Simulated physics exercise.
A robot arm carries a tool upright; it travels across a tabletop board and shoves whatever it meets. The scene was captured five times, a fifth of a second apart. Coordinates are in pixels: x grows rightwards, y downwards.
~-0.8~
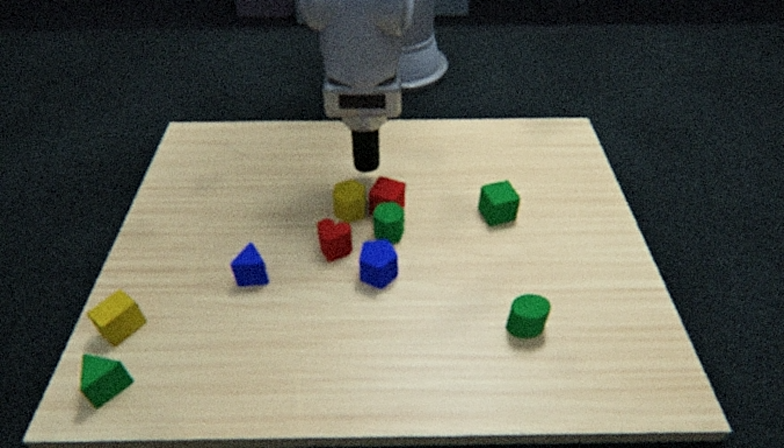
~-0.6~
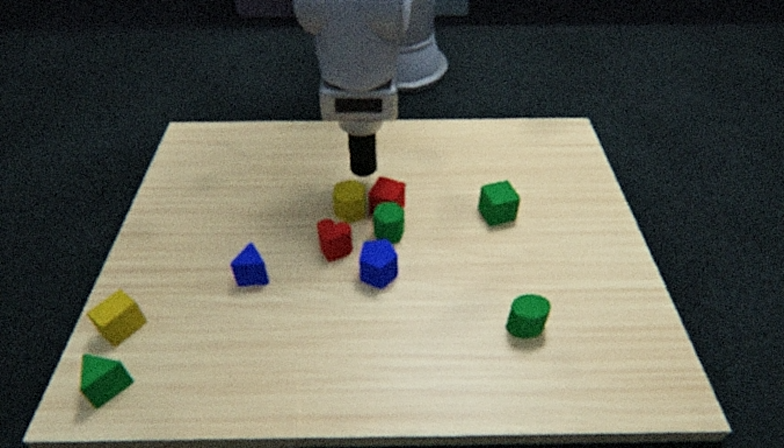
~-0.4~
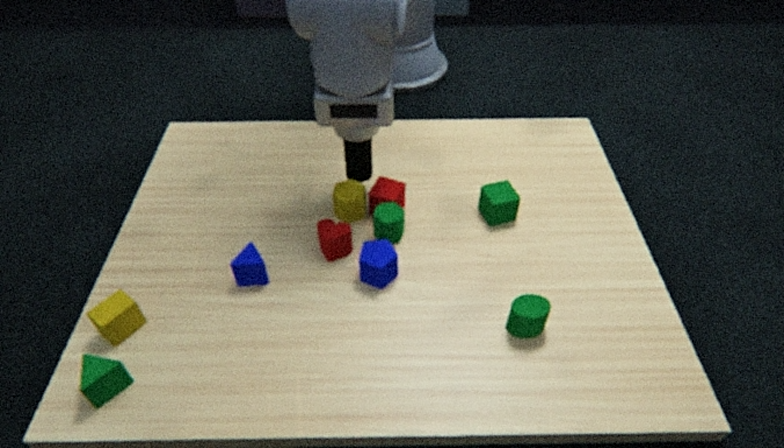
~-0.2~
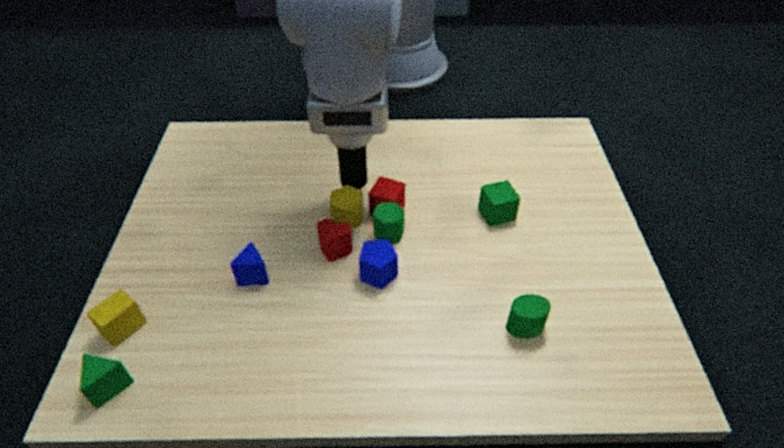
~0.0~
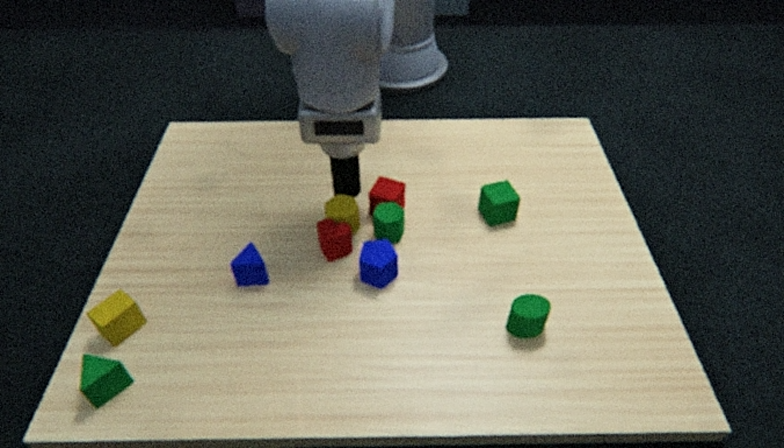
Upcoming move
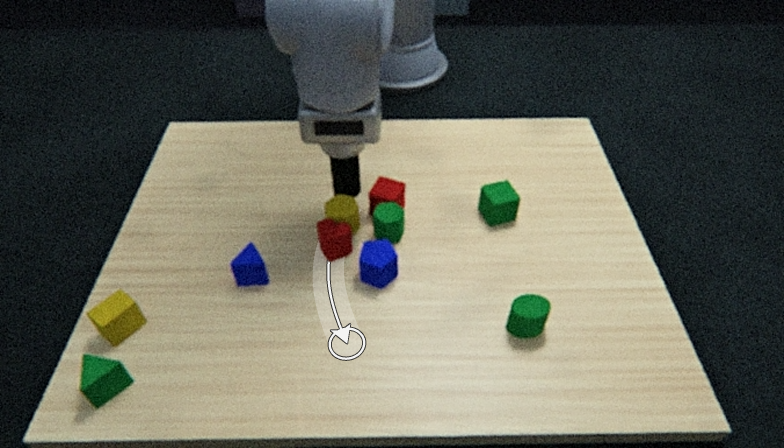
A robot arm above a wooden board of coloured blocks lowered its black tip toward the yellow block, then nudged it slightly down and left, closer to the red heart block, while the others stayed put.
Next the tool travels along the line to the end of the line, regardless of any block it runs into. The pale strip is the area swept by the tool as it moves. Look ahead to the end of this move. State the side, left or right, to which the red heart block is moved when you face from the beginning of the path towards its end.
Answer: Right.
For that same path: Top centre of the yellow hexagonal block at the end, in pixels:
Put as a pixel place, it's (329, 355).
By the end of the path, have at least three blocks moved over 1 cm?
That would be a no.
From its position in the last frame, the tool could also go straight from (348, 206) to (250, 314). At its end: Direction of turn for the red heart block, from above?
Its spin: Anticlockwise.
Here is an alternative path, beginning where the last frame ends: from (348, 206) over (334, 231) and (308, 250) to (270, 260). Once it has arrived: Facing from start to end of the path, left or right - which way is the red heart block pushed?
It slides leftward.
The line goes from (348, 206) over (332, 246) and (330, 292) to (347, 343).
The first path, step by step. One third of the way, tool (330, 230); red heart block (325, 272), turned 20° anticlockwise; yellow hexagonal block (327, 248), turned 15° anticlockwise.
Two thirds of the way, tool (328, 276); red heart block (320, 326), turned 15° anticlockwise; yellow hexagonal block (324, 299).
At the end, tool (345, 328); red heart block (308, 383), turned 15° clockwise; yellow hexagonal block (329, 355), turned 20° clockwise; red square unmoved.
